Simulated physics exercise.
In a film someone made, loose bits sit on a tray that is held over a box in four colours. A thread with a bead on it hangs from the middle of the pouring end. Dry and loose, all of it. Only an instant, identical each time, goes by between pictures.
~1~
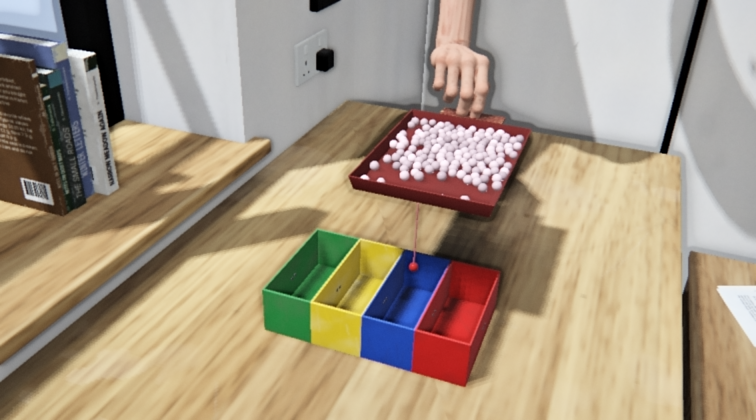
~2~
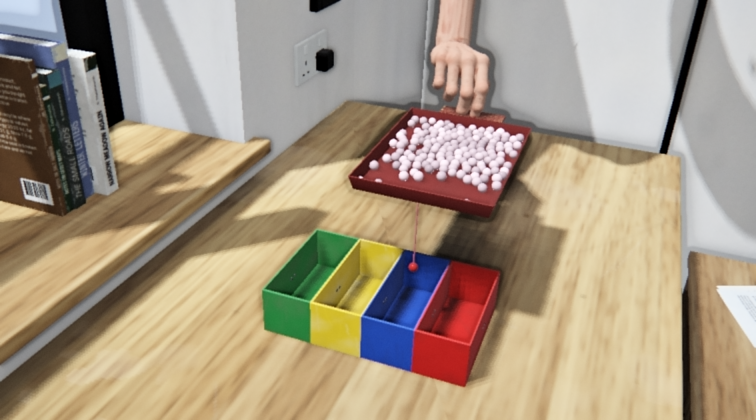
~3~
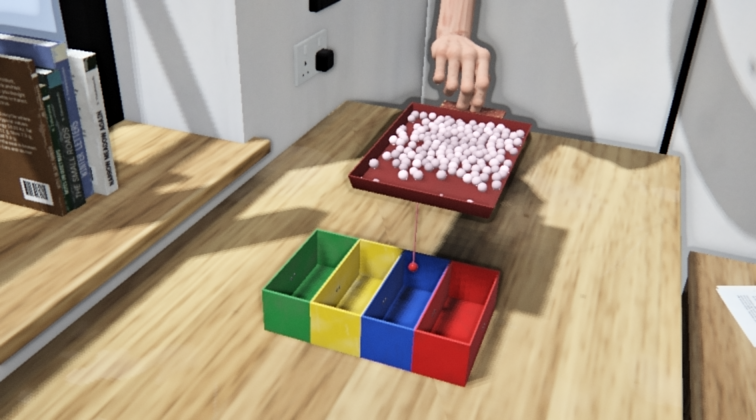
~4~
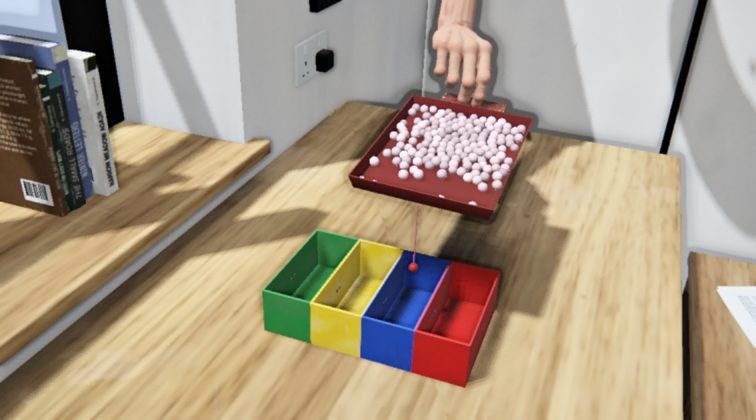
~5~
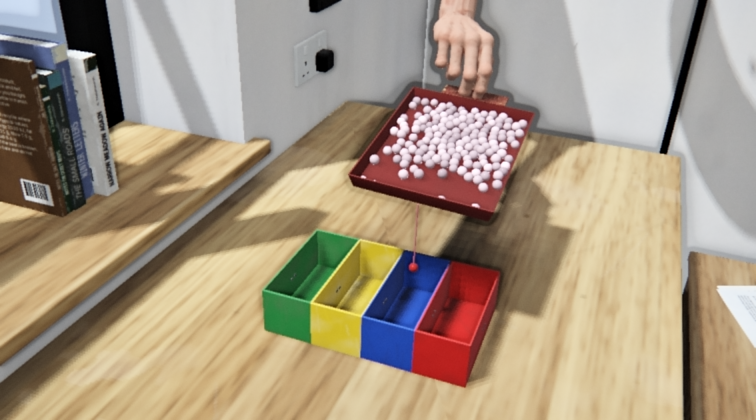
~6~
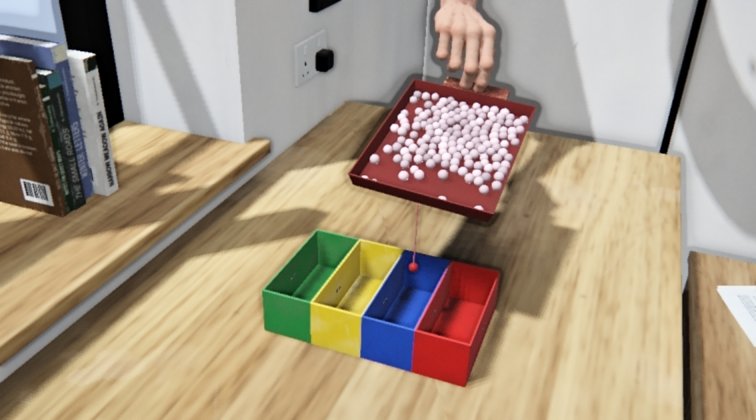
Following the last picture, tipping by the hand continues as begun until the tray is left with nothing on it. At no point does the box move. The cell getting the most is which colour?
It is red.
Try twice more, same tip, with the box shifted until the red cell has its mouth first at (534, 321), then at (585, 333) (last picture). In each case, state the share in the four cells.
In order: 90 percent, then 90 percent.
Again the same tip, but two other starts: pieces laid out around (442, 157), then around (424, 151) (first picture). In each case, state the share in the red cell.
You'd get near 60 percent first and near 60 percent next.
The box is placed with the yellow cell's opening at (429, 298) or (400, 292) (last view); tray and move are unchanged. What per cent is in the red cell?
You'd get near 0 per cent and afterwards near 30 per cent.
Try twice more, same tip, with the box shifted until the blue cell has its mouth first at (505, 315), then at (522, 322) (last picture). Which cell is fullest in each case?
The first time it is the yellow one, and the second time it is the cell in yellow.
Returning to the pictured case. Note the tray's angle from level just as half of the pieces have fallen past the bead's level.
80°.
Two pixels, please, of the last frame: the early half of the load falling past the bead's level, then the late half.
The leading part at (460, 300), the rest of it at (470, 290).
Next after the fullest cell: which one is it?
Second: The blue cell.
Shortly afterwards, tray tipped steeply; all but a few on the tray; only a few in the red cell; only a few falling or outside the box.
Next, tray tipped right over; a little on the tray; near half in the red cell; a little in the blue cell; near a third falling or outside the box.
Some moments later, tray tipped past a quarter turn; near half in the red cell; near a quarter in the blue cell; near a quarter falling or outside the box.
In the end, tray tipped past a quarter turn; near half in the red cell; near a quarter in the blue cell; none at all in the yellow cell; none at all in the green cell; near a quarter outside the box.
